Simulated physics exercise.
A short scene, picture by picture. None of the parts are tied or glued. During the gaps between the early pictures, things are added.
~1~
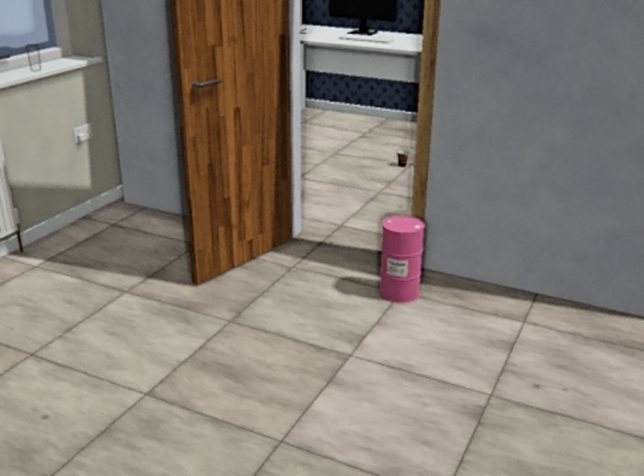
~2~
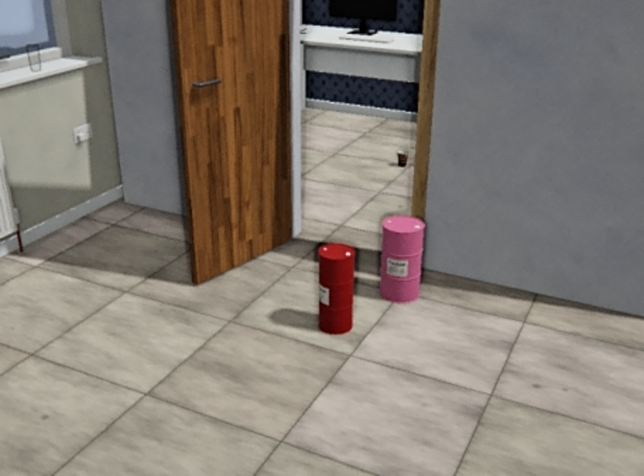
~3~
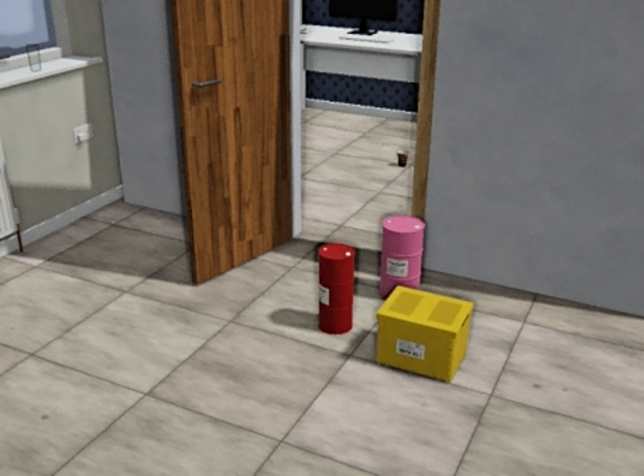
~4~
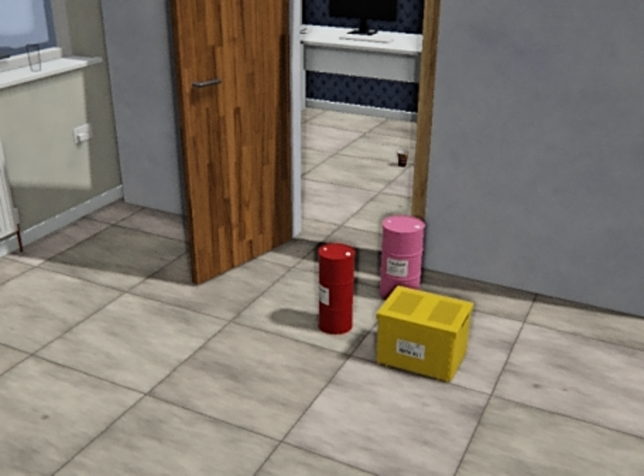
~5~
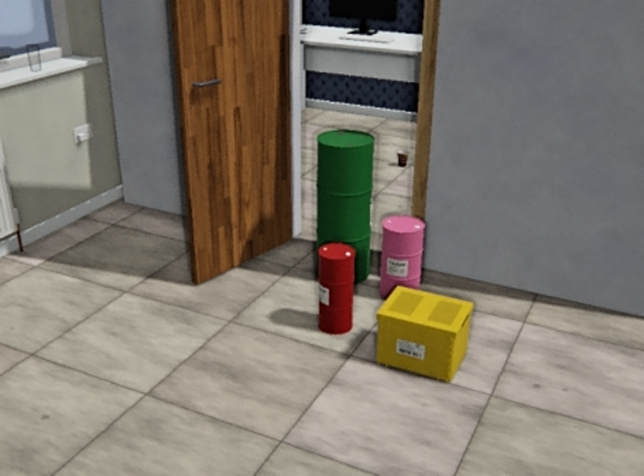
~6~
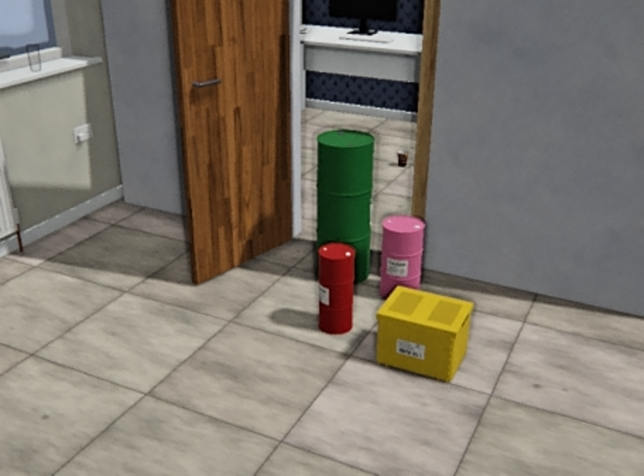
Red canister, yellow tote and tall green drum appearing in turn around a pink canister beside a still, wide-open wooden door.
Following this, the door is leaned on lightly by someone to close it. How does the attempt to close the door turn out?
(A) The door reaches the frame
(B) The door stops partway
The door stops partway (B).
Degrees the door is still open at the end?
Close to 45 degrees, I'd say.
Then, 0.70 s later than the last frame, open by 91°.
Then, 1.20 s later than the last frame, open by 71°.
Then, 1.60 s later than the last frame, open by 54°.
When it is over, open by 46°; all 4 as before. End places, in pixels of the last picture, green drum near (345, 208).
